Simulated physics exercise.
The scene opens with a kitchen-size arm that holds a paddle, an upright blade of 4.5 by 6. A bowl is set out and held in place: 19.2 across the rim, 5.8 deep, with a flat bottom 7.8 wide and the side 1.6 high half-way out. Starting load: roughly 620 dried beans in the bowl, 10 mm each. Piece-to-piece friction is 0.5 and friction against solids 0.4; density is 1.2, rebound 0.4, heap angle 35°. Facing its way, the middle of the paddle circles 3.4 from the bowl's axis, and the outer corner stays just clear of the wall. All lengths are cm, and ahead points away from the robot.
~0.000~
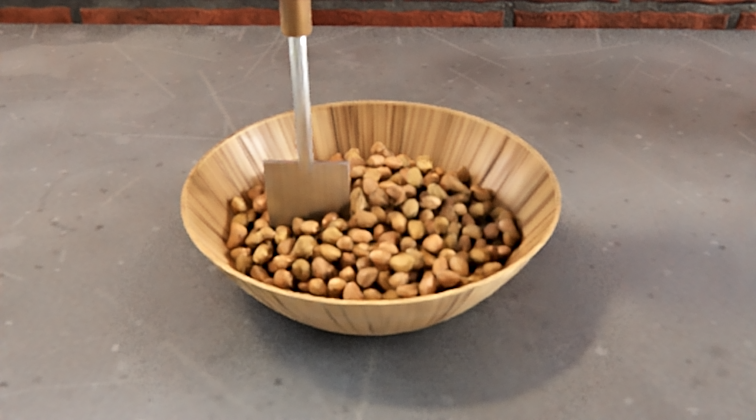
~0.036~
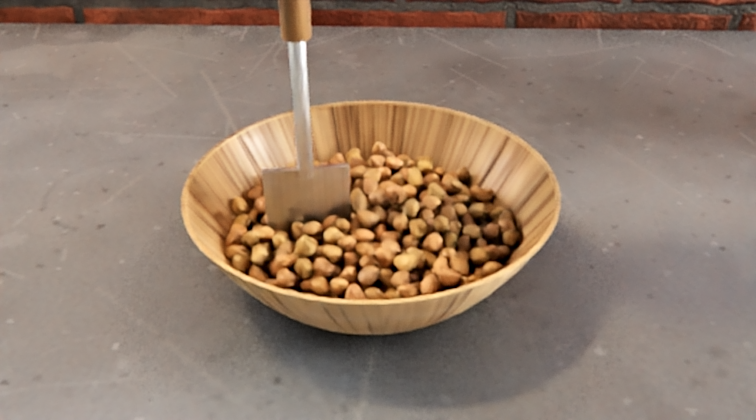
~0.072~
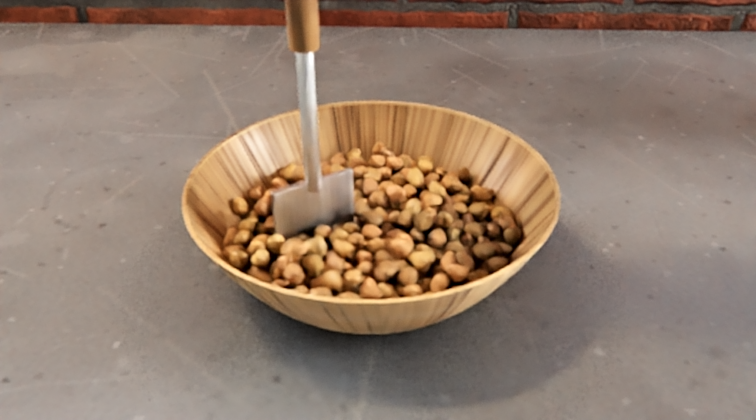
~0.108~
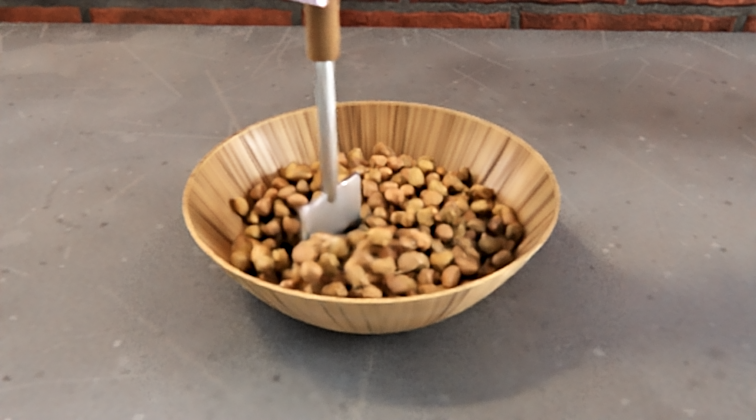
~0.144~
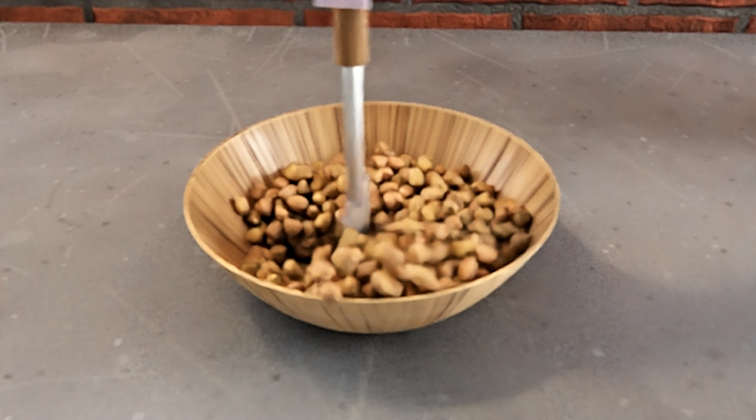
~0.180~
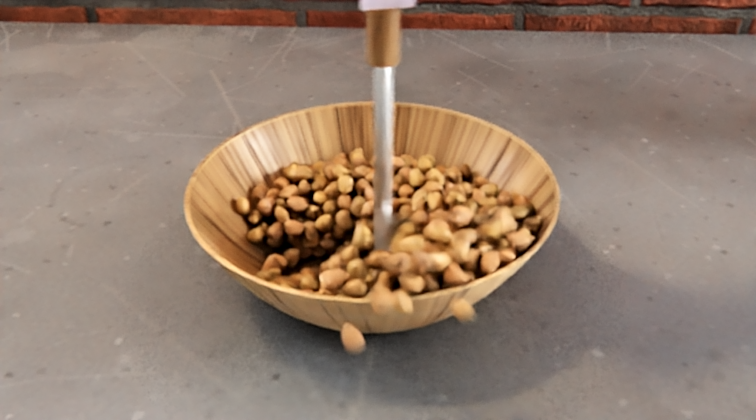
A flat metal paddle with a wooden handle sweeps toward the viewer and right through brown beans in a striped wooden bowl, turning edge-on as it pushes them into a mound, and a couple tumble over the front rim.
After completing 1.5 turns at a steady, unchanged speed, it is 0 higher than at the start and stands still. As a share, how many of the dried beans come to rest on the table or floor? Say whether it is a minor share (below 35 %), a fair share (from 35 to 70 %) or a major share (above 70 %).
A minor share.
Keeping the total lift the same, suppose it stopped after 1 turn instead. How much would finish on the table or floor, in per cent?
Close to 10 in a hundred.
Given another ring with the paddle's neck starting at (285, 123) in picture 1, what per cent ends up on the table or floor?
40 %.
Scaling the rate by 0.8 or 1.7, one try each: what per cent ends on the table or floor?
15 % and 45 %.
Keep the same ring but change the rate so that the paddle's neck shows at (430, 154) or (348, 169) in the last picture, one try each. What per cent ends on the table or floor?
About 35 and 10 %.
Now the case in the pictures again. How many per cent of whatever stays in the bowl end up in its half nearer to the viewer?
Around 40 per cent of what the bowl keeps.
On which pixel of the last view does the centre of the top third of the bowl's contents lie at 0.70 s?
It is centred roughly at (377, 269).
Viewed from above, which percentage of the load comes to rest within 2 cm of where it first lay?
I'd put it at about 5 in a hundred.
By 0.44 s, 273° round, highest piece 8 above the table; 579 in the bowl, 23 on the table or floor, 23 in flight or on the tool.
By 0.70 s, 82° round, highest piece 8 above the table; 541 in the bowl, 73 on the table or floor, 11 in flight or on the tool.
By 1.03 s, 180° round, highest piece 7 above the table; 525 in the bowl, 100 on the table or floor.
By 1.73 s, 180° round, highest piece 7 above the table; 525 in the bowl, 100 on the table or floor.
Final count, 525 in the bowl, 100 on the table or floor. That is 16 % on the table or floor.
